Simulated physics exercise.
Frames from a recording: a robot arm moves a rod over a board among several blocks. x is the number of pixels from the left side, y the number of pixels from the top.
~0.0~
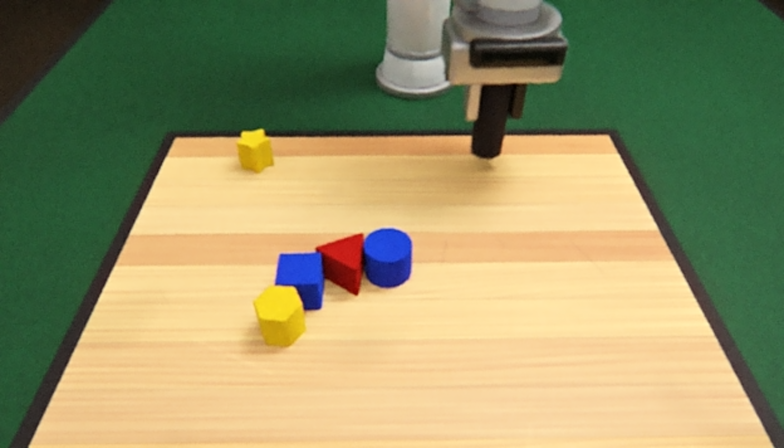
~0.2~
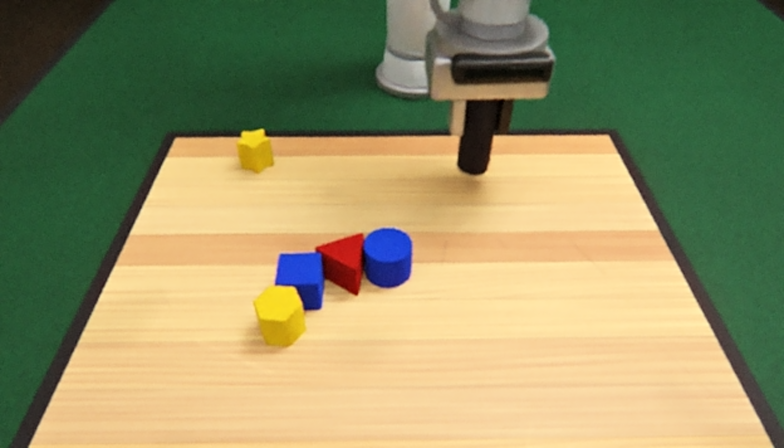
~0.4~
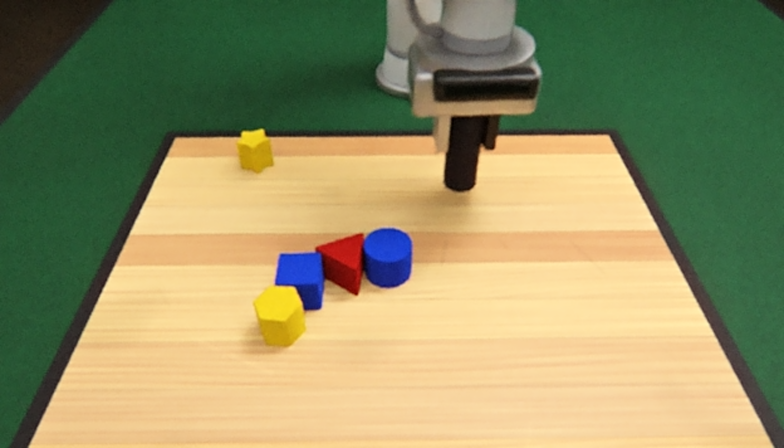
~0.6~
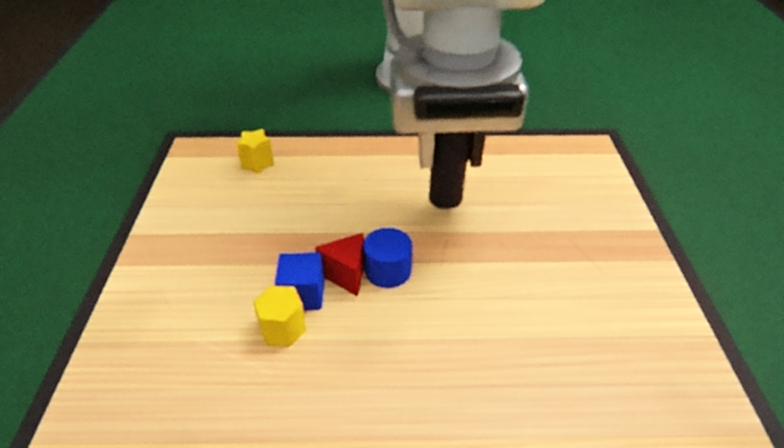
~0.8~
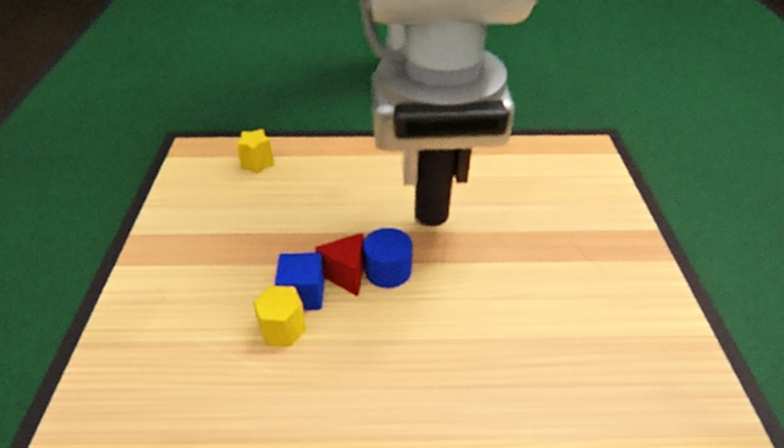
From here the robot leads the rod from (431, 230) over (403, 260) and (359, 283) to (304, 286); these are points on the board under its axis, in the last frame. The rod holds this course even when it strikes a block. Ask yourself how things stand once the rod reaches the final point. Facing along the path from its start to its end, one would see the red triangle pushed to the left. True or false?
The statement is incorrect.
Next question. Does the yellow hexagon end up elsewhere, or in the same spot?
It keeps its position.
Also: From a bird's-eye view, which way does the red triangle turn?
From above, clockwise.
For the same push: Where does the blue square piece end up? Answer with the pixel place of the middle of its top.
If I read the scene right, the answer is (247, 269).
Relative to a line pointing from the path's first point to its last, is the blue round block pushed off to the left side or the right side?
Out to the left.
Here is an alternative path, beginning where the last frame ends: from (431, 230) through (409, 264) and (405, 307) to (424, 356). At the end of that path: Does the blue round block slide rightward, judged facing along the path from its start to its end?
In short: Yes.
The first path, step by step. One third of the way, rod at (402, 246); blue square piece at (294, 267); red triangle at (334, 250), turned 20° clockwise; blue round block at (374, 259).
Two thirds of the way, rod at (358, 268); blue square piece at (289, 266), turned 20° anticlockwise; red triangle at (323, 247), turned 30° clockwise; blue round block at (340, 290).
At the end, rod at (301, 271); yellow hexagon in place; blue square piece at (247, 269), turned 45° anticlockwise; red triangle at (277, 240), turned 25° clockwise; blue round block at (329, 293).
